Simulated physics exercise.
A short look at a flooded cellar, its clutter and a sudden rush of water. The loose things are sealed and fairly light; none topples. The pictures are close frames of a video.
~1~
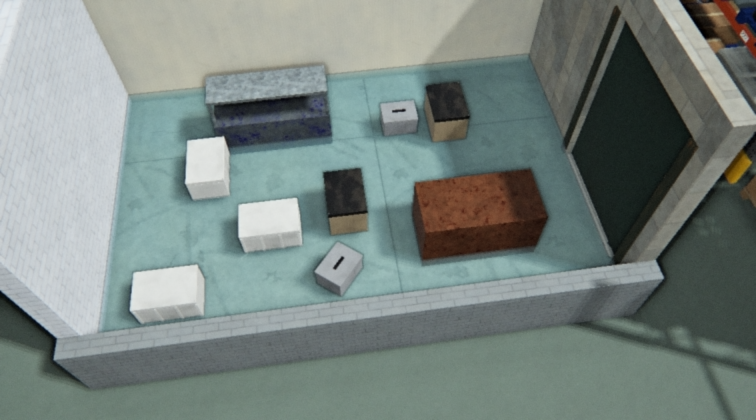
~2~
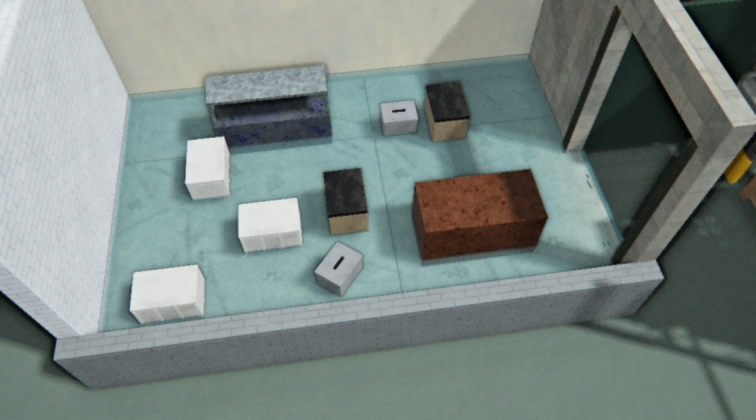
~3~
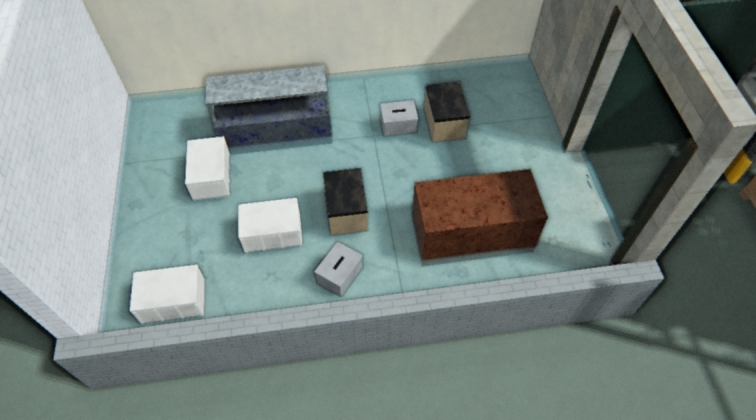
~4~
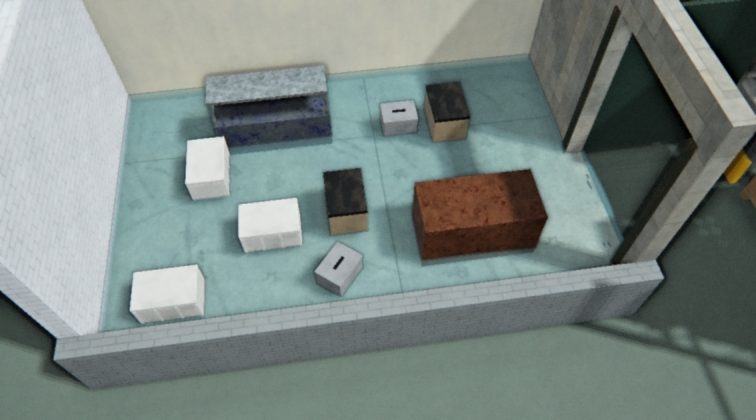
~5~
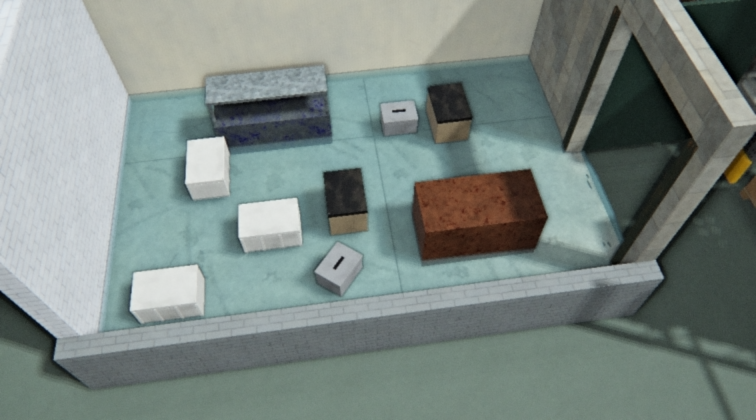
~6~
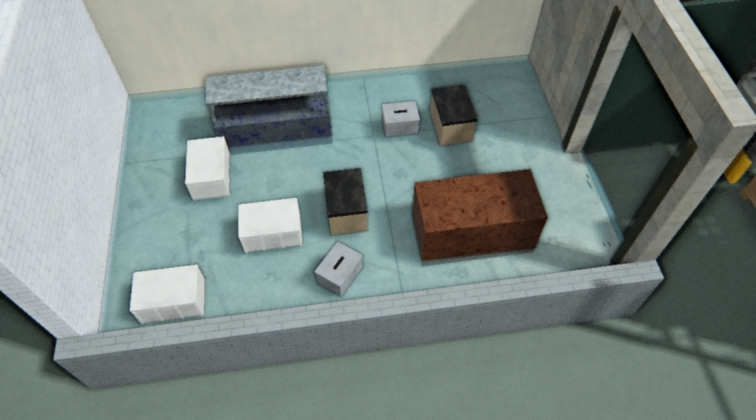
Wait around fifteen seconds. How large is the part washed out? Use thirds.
It is one to two thirds.
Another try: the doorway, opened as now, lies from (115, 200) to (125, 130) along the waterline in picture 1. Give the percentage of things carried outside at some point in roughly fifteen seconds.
Some 40 per cent.
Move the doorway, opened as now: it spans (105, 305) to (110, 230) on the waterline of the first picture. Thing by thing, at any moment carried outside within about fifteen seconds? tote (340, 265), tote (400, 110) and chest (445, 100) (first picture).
One after the other: Still in, inside, still in.
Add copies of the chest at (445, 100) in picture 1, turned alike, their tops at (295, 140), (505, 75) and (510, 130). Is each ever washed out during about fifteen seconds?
In turn: Inside, yes, through.
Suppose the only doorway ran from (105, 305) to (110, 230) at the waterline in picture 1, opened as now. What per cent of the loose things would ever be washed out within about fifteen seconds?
Close to 40 %.
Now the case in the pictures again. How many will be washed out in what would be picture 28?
I count 3.
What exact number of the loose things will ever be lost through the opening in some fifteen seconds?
It comes to 3.
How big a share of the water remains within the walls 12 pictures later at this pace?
About 76 per cent.
A moment on, 0 of 7 are out; 7 afloat.
Next, 1 of 7 are out; 6 afloat.
Later, 3 of 7 are out; 4 afloat.
In the end, 3 of 7 are out; 4 afloat.
